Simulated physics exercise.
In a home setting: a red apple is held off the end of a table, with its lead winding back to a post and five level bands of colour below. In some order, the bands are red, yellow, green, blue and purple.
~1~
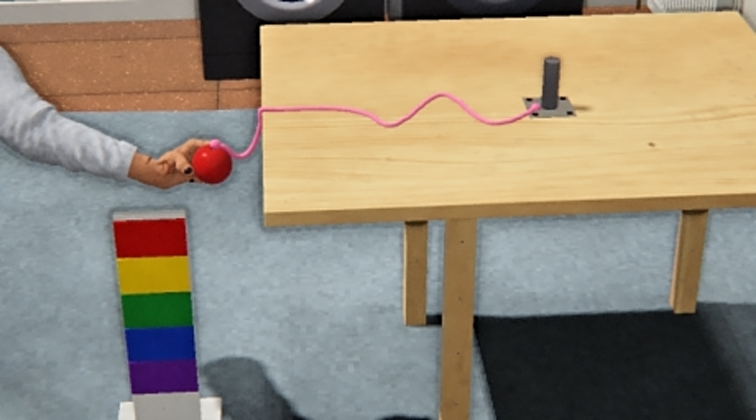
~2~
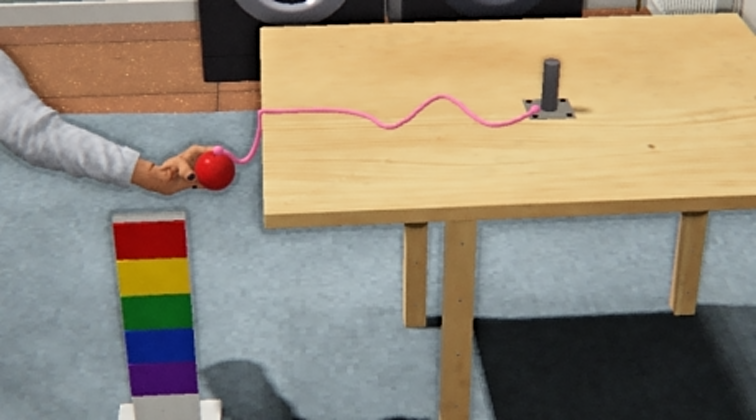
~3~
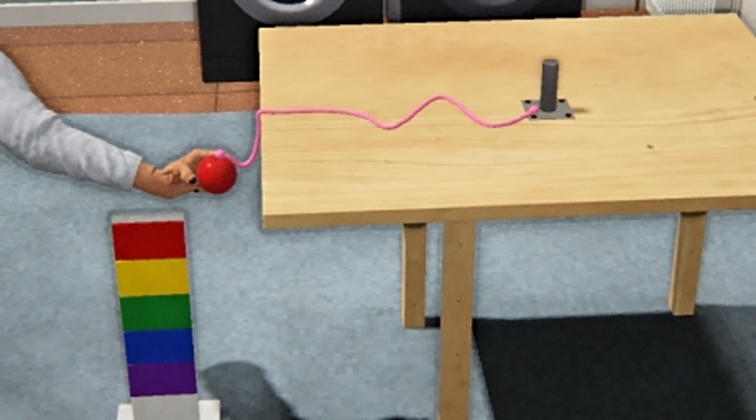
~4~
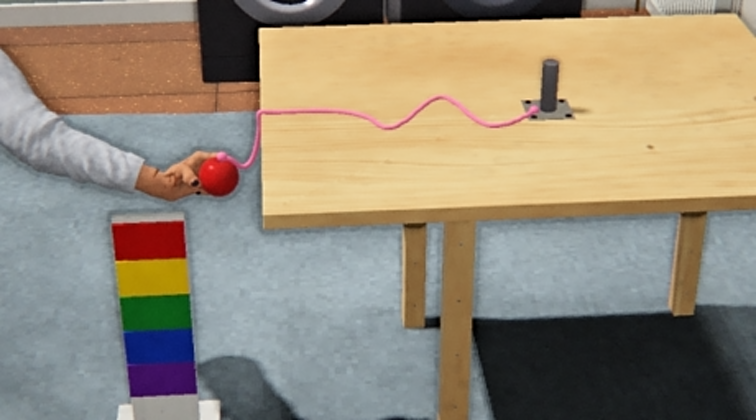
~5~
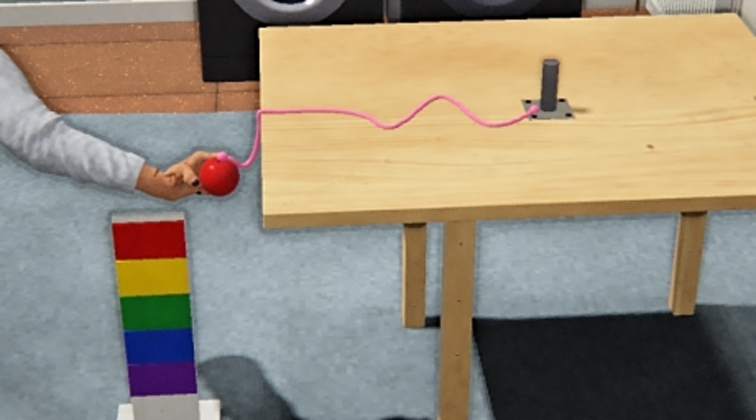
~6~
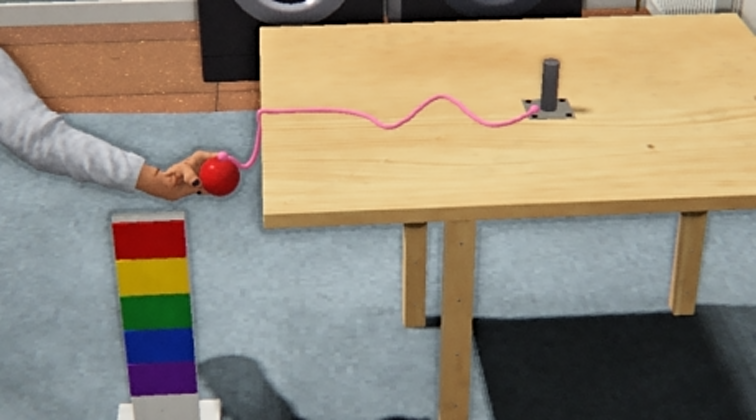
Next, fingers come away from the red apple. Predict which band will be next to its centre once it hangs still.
I would say the green band.
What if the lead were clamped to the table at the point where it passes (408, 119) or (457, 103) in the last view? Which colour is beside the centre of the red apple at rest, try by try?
First try red, second try yellow.
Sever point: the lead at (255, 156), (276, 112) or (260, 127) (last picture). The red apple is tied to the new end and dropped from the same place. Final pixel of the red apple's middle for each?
(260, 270), (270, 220), (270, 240).
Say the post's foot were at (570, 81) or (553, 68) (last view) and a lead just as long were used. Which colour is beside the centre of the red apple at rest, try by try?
Try one - yellow; try two - yellow.
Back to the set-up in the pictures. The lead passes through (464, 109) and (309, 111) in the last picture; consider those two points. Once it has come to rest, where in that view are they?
Around (427, 112); the other one around (264, 172).
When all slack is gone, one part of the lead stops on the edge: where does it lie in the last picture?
Spot: Approx. (365, 116).
Soon after, apple near (301, 291); level with green.
Then, apple near (249, 305); level with green.
At rest, apple near (266, 304); level with green. The lead holds its middle at green.
